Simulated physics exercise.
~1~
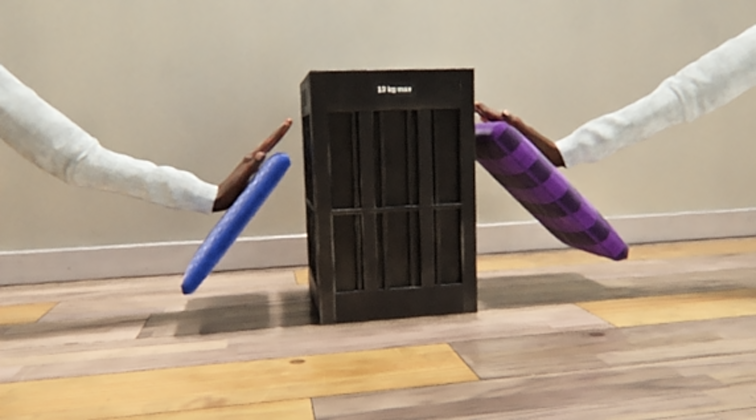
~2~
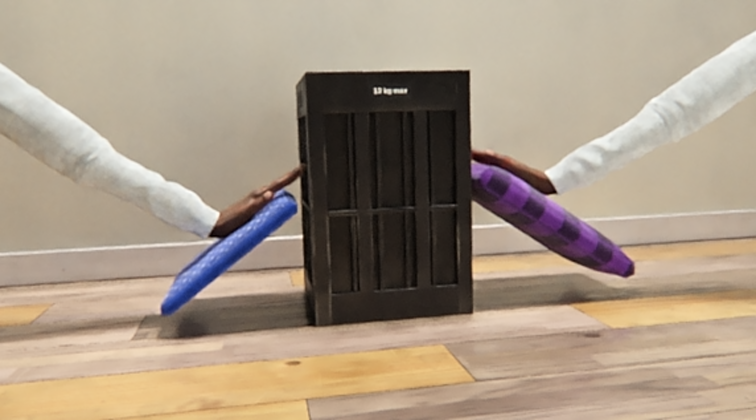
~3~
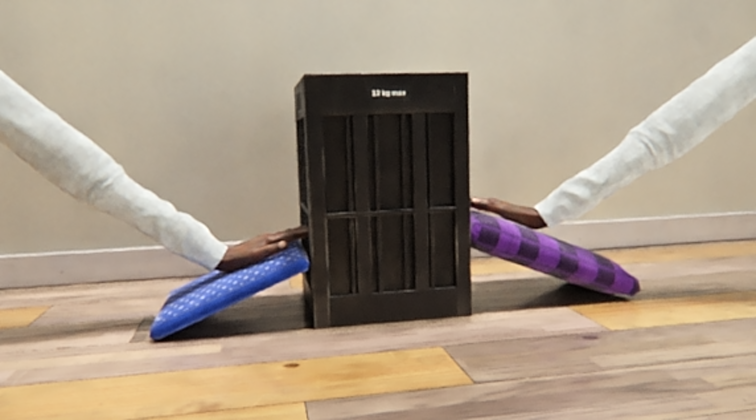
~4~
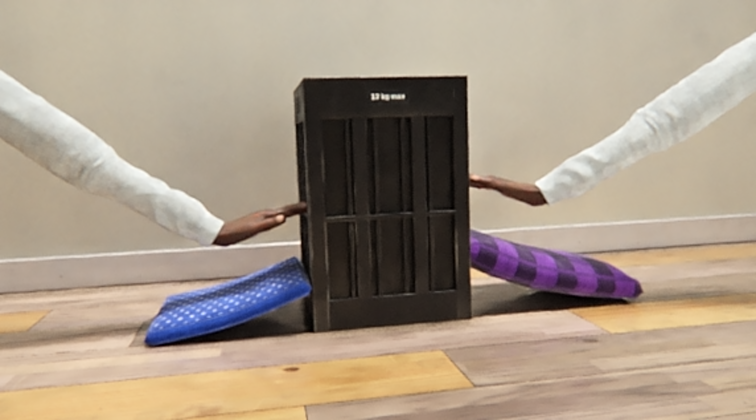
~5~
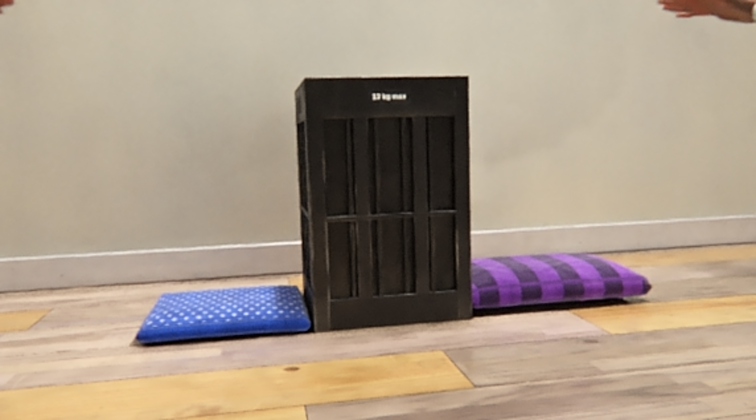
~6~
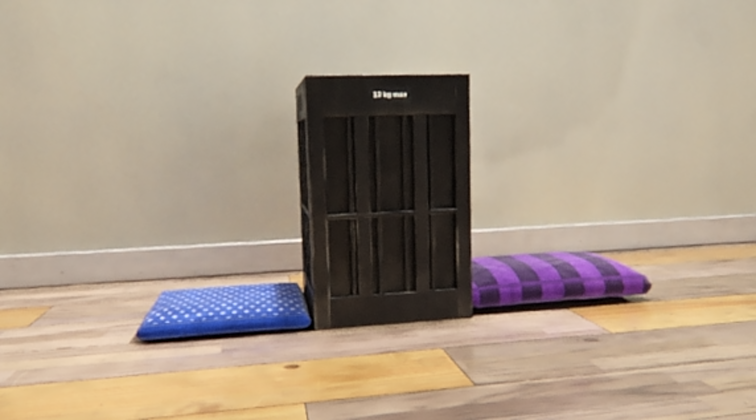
A tall black crate stands upright on a smooth wood-plank floor before a plain pale wall, seen from the front by a slightly swaying camera. Two hands in light sleeves reach in from either side, one holding a dotted blue seat pad aslant at the left, the other a purple checked pillow at the right. The hands lower both cushions, their outer ends reaching the floor while their inner ends lean against the crate. Then the hands let go and draw away, and both cushions sink down. They end lying flat on either side of the unmoved crate.
